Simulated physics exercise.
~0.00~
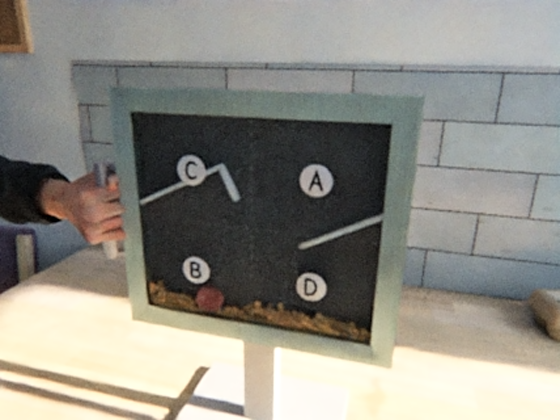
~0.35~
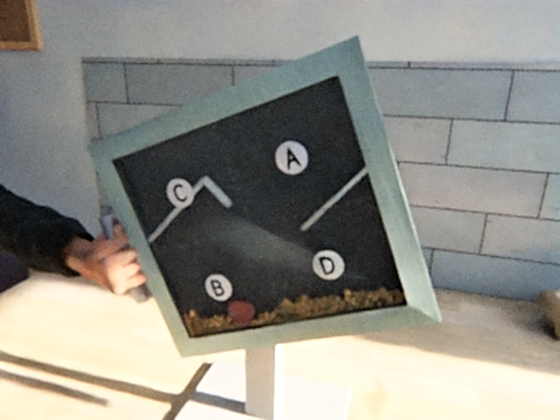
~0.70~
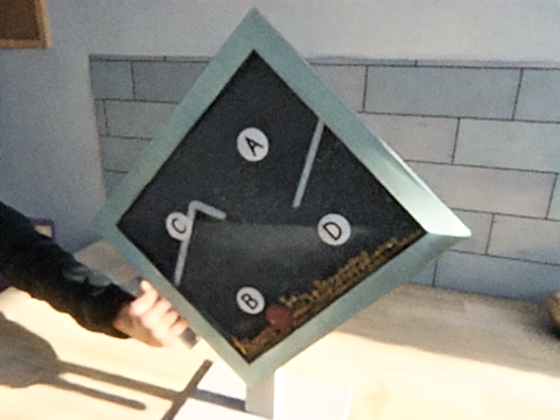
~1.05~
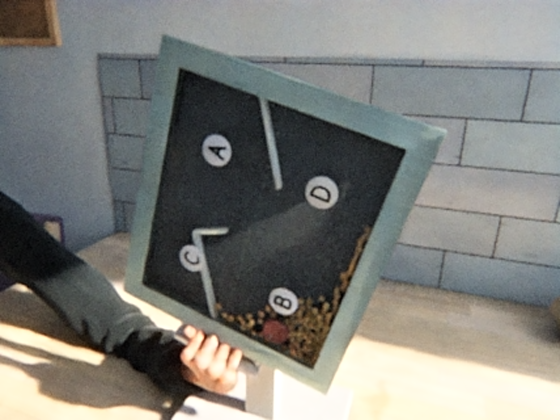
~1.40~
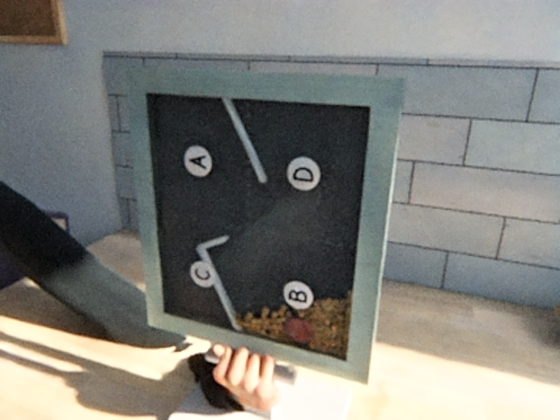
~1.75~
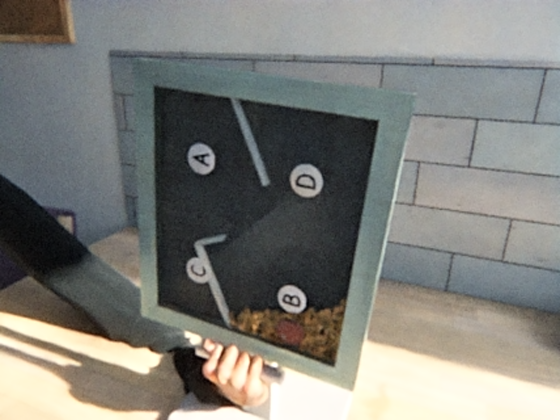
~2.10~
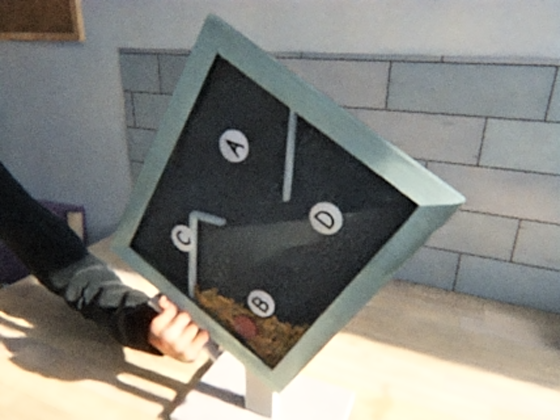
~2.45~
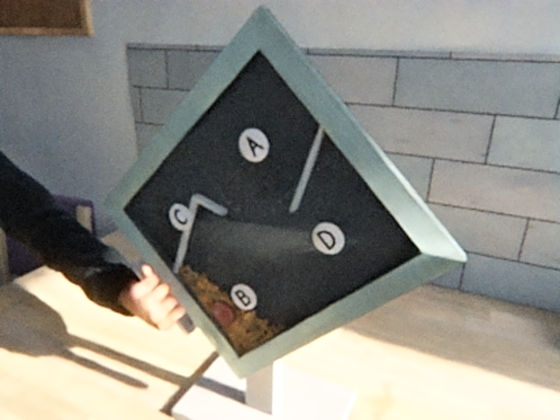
At first, a square case with a clear front stands nearly level on a post, a thin layer of small brown beads and a red disc lying along its bottom, while a hand holds its left side. The hand turns the case anticlockwise, and the beads slide toward the right. By a quarter turn, beads and disc are heaped in the lower right corner, by letter B. After a brief pause, the hand swings the case partway back clockwise, and the heap shifts left. It ends tilted on one corner, with the red disc among the beads beside B.
